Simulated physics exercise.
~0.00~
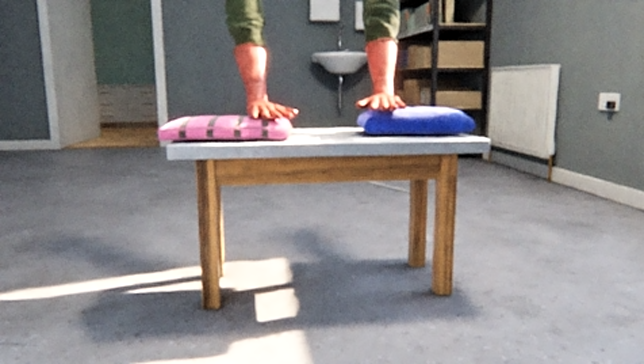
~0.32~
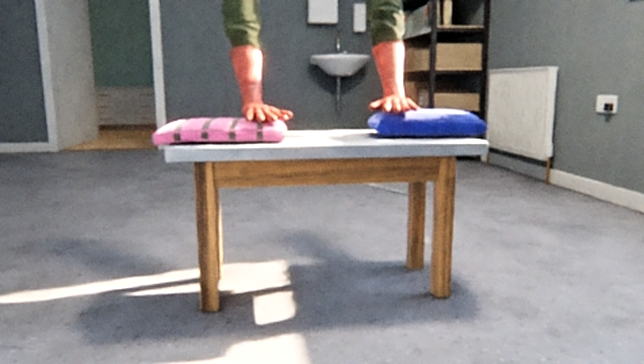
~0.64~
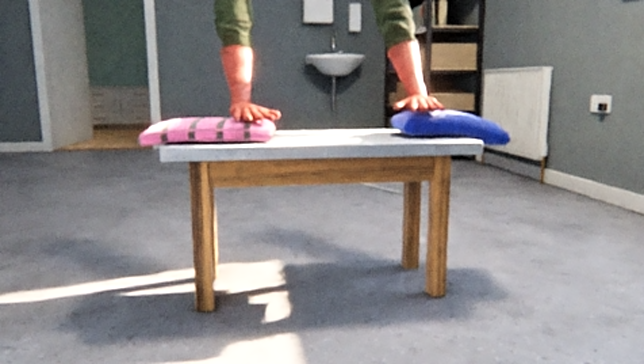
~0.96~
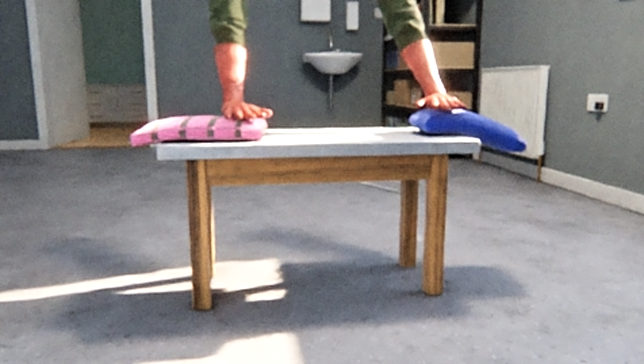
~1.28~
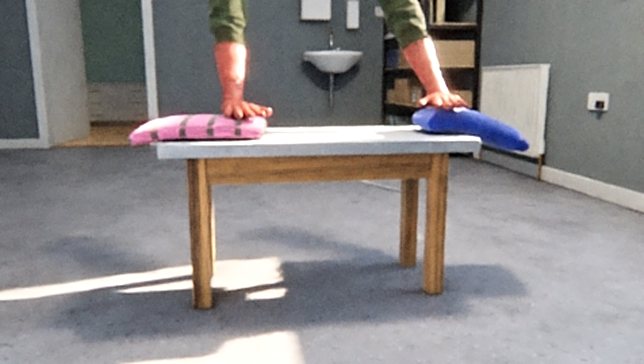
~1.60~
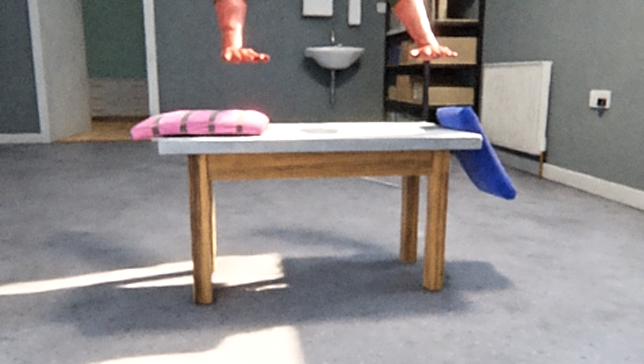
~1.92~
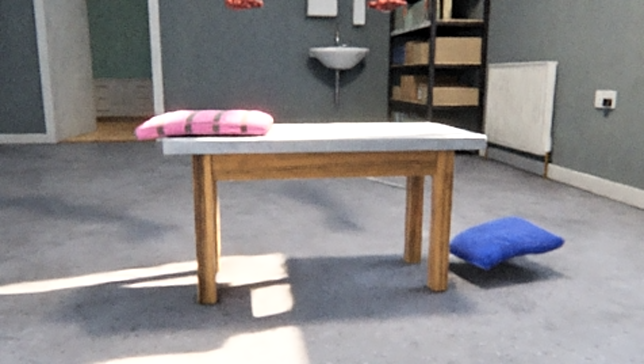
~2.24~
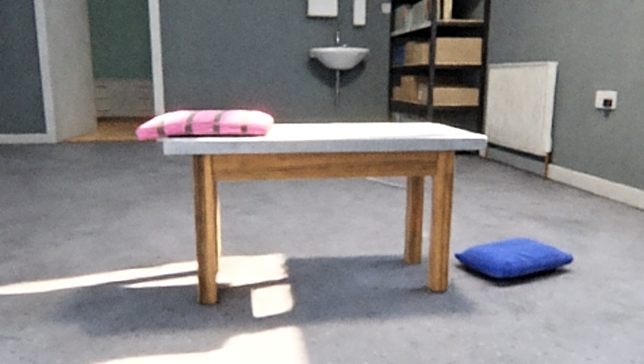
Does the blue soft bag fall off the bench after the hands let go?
Yes, the blue soft bag tips over the right end and ends up on the floor, while the pink folded blanket stays on the bench.
